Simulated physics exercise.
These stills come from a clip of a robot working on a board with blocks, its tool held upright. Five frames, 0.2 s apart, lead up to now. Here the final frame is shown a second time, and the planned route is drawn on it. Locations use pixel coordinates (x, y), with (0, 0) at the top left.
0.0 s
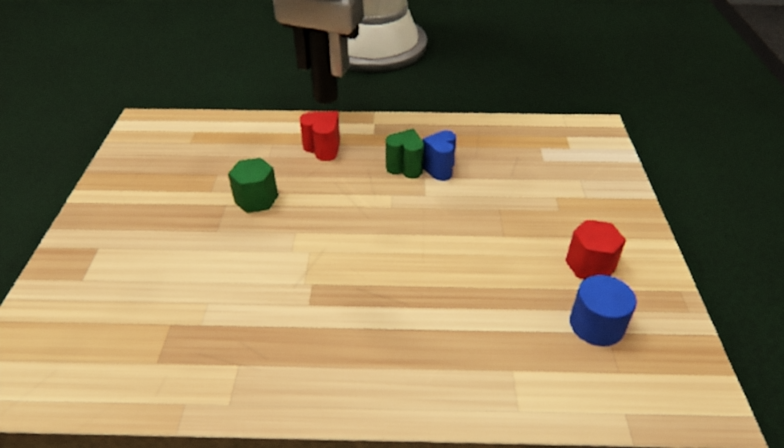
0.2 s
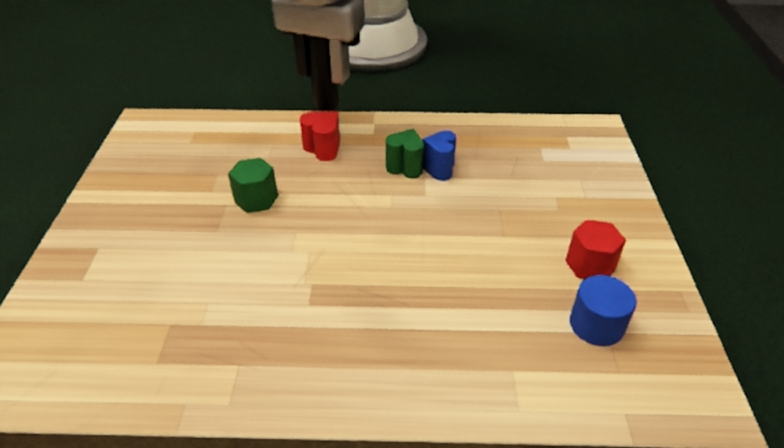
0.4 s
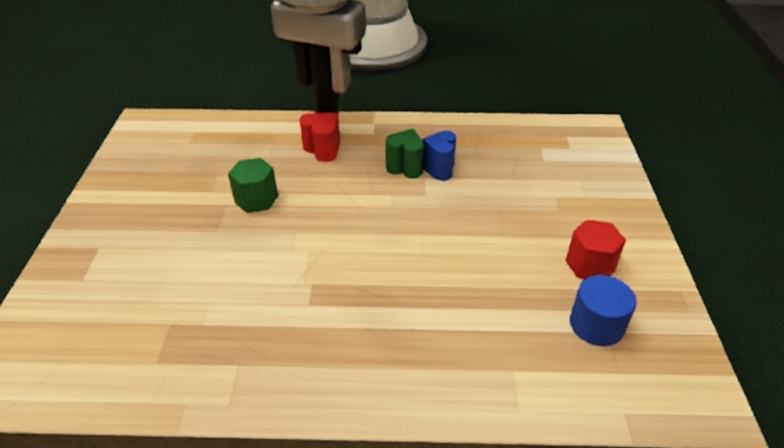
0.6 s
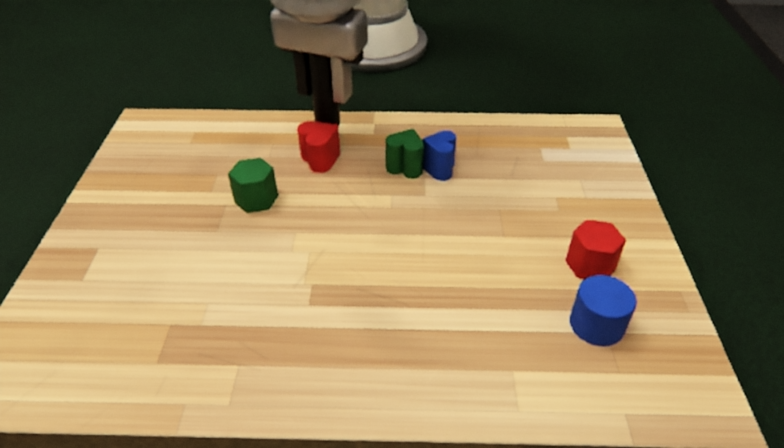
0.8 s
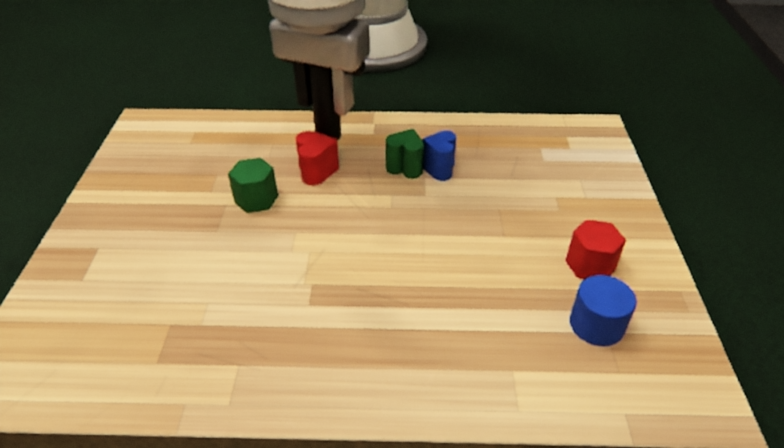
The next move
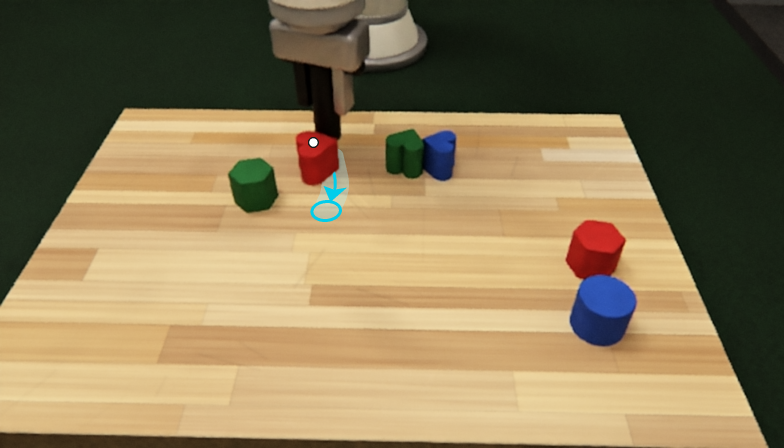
A robot arm reached in from the top of a wooden board and nudged the red heart block a short way toward the viewer, turning it slightly, while the other blocks stayed still.
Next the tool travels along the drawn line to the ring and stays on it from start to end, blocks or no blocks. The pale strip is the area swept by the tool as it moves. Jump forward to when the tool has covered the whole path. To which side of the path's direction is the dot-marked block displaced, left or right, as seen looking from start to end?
Its shift is rightward.
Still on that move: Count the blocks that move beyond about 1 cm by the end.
A single block is moved.
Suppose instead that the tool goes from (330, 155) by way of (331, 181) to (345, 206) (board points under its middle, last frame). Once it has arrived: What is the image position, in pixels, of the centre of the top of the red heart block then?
Near (301, 168).
The line goes from (330, 155) via (335, 182), ending at (326, 211); the dot is on the red heart block.
What follows on the original path. Halfway along, tool (334, 162); red heart block (304, 163), turned 40° clockwise.
At the end, tool (324, 191); green hexagon unmoved; red heart block (295, 172), turned 75° clockwise.
